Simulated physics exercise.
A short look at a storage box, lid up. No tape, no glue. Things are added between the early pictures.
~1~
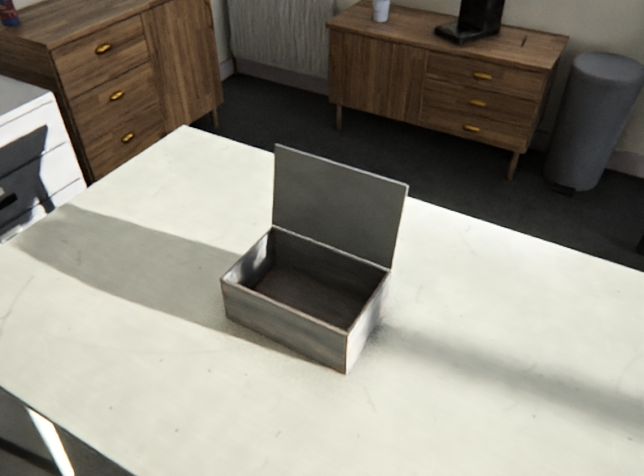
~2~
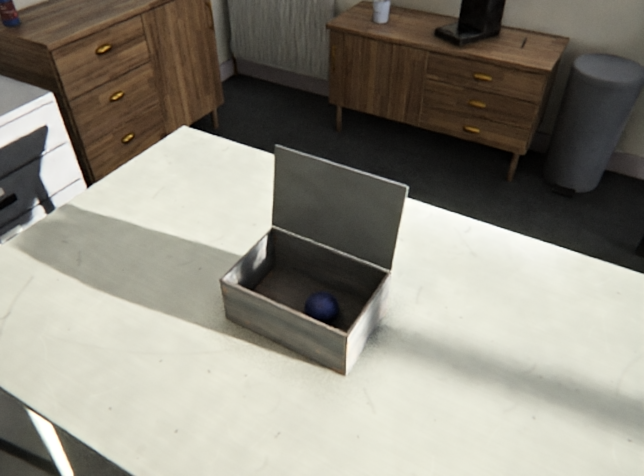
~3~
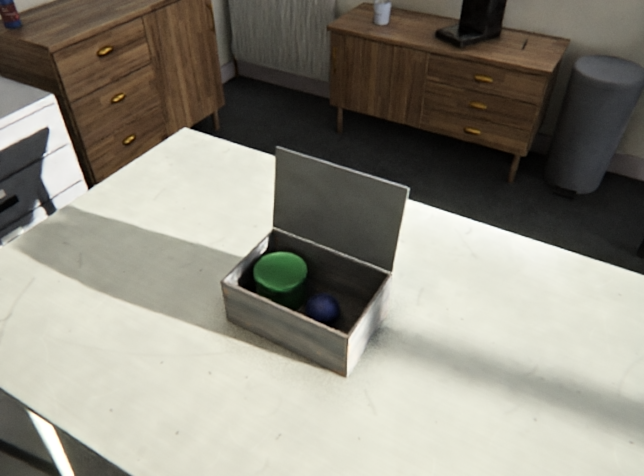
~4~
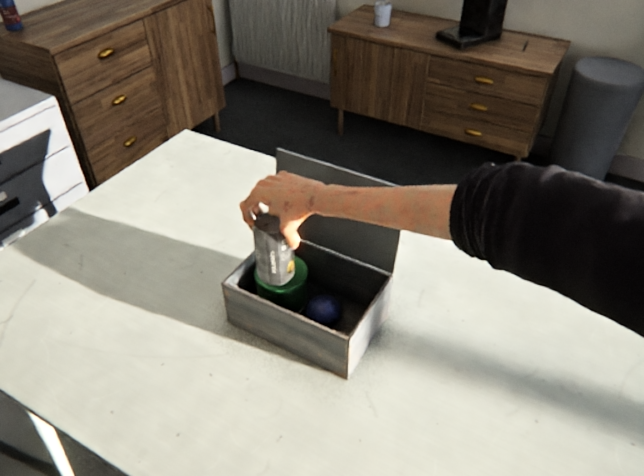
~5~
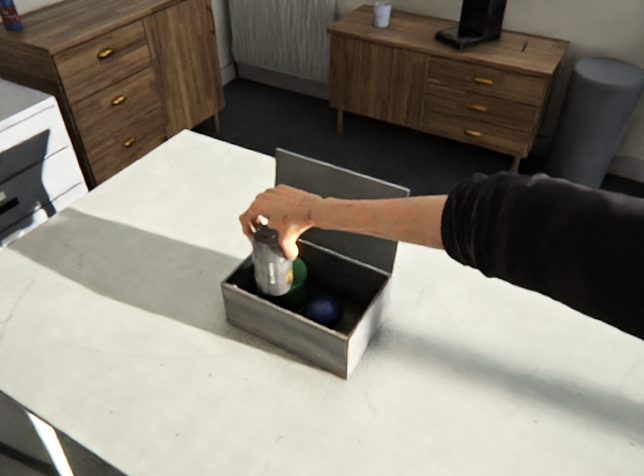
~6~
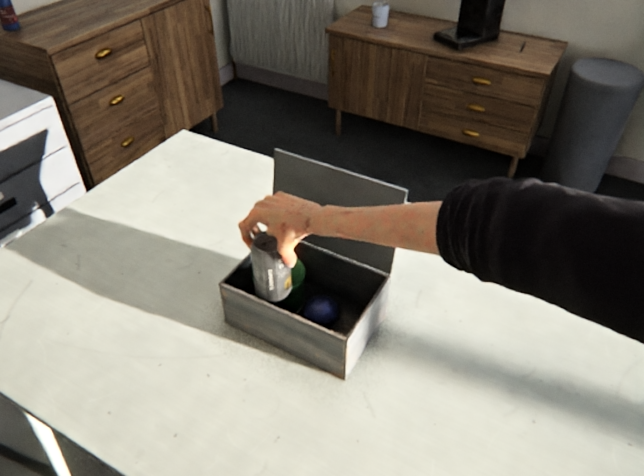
A hand lowering a grey can into an open box on a table, after a blue ball and green round object appear inside.
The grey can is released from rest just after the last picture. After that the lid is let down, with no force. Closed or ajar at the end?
Outcome: The lid sits on the rim.
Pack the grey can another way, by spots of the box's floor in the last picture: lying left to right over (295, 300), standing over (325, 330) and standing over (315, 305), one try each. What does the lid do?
First try: It is held up; second try: It stays ajar; third try: It shuts flat.
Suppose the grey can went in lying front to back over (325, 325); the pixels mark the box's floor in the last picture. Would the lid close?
Then it closes.
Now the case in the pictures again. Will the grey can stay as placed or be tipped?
The grey can tips.
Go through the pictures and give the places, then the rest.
In the first picture, the last thing is not in view yet.
In the second picture, the last thing is not in view yet; blue ball (322, 309).
In the third picture, the last thing is not in view yet; blue ball (323, 311).
The fourth picture shows on its way; grey can (274, 250); blue ball (324, 312).
The fifth picture shows on its way; grey can (273, 261); blue ball (323, 313).
The sixth picture shows in place under the hand; grey can (272, 268); blue ball (321, 313).
Then, 0.80 s later than the last frame, lid starting down; grey can upside down near (332, 296); blue ball moved a little.
Then, 1.40 s later than the last frame, lid 72° above the rim; grey can on its side near (327, 323); blue ball moved about its own width.
Then, 2.00 s later than the last frame, lid 29° above the rim; grey can on its side near (327, 323); blue ball moved about its own width.
When it is over, lid shut; lying over in the box, grey can; moved from the start, blue ball; green tub as before. End places, in pixels of the last picture, grey can near (327, 323).
